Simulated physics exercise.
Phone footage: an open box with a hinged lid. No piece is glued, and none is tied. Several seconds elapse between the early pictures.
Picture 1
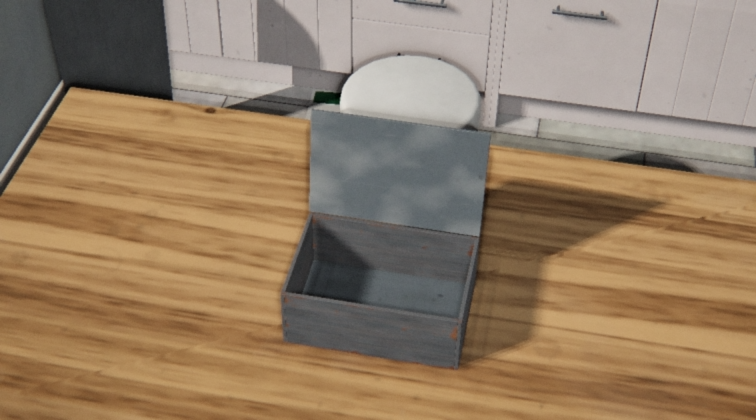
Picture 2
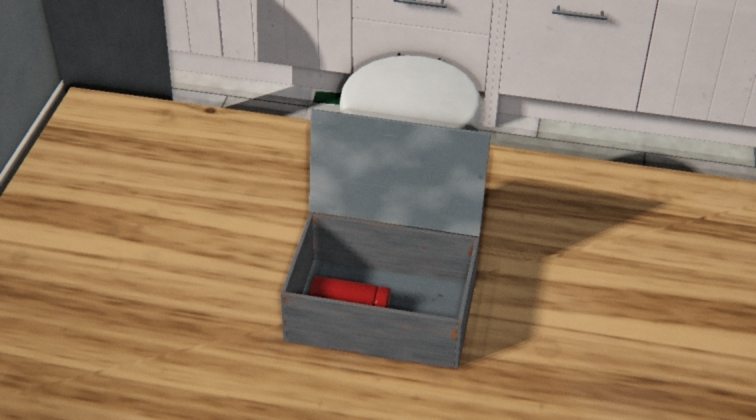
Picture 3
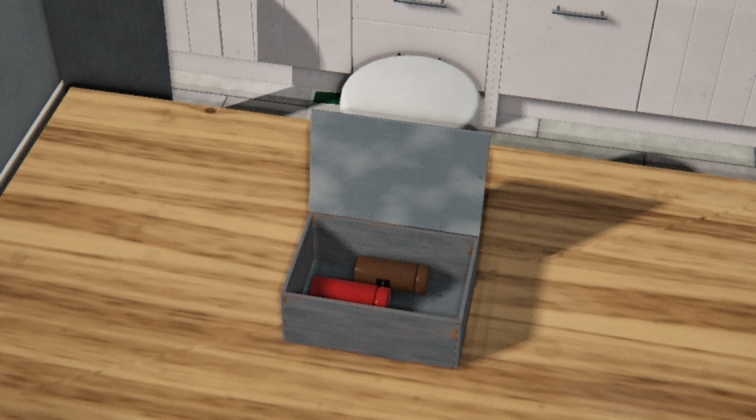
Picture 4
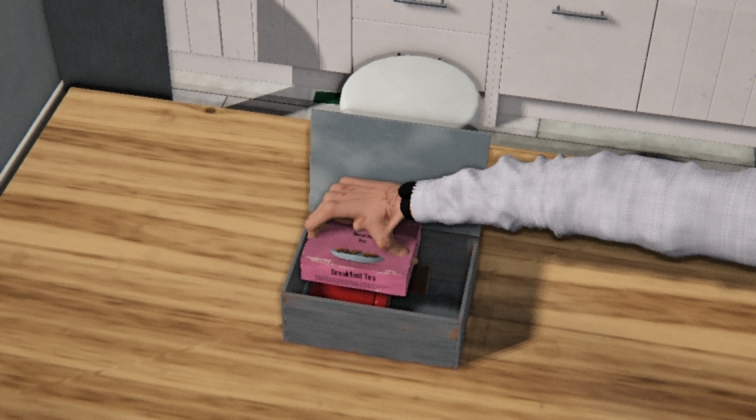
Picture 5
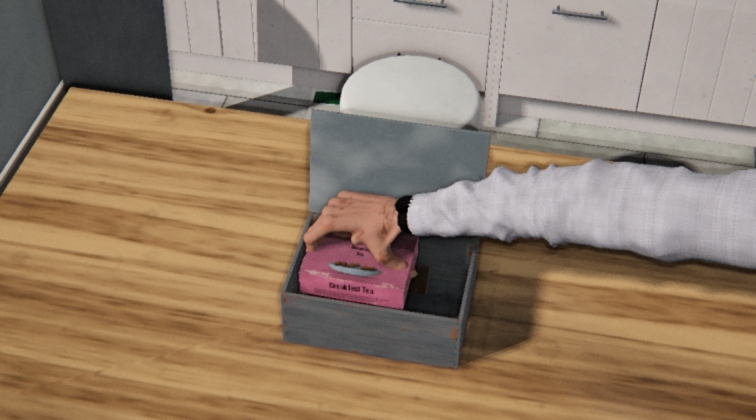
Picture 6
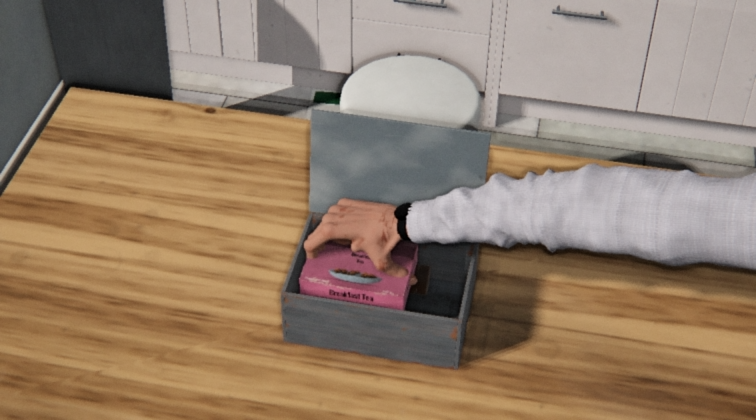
A hand on a white-sleeved arm reaches in from the right over an open grey box with a raised lid, seen from above on a striped wooden tabletop before pale cupboards and a round white seat. The box is first empty, then holds a red cylinder at front left and a brown one behind it. The hand lowers a pink packet into the left side, still gripping it, while the camera stays still.
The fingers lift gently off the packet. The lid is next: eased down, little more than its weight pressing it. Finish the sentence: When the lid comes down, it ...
When the lid comes down, it meets the rim.
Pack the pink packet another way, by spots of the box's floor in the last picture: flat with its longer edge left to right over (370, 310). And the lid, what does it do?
Then the lid does shut, as it turns out.
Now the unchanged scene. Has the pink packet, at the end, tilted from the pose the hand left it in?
By the end the pink packet has kept its angle.
Then, 1.20 s later than the last frame, lid starting down; pink packet moved a little near (362, 265).
Then, 1.70 s later than the last frame, lid 49° above the rim; pink packet moved a little near (362, 265).
Then, 2.00 s later than the last frame, lid 19° above the rim; pink packet moved a little near (362, 265).
When it is over, lid shut; all 3 as before. End places, in pixels of the last picture, pink packet near (362, 265).
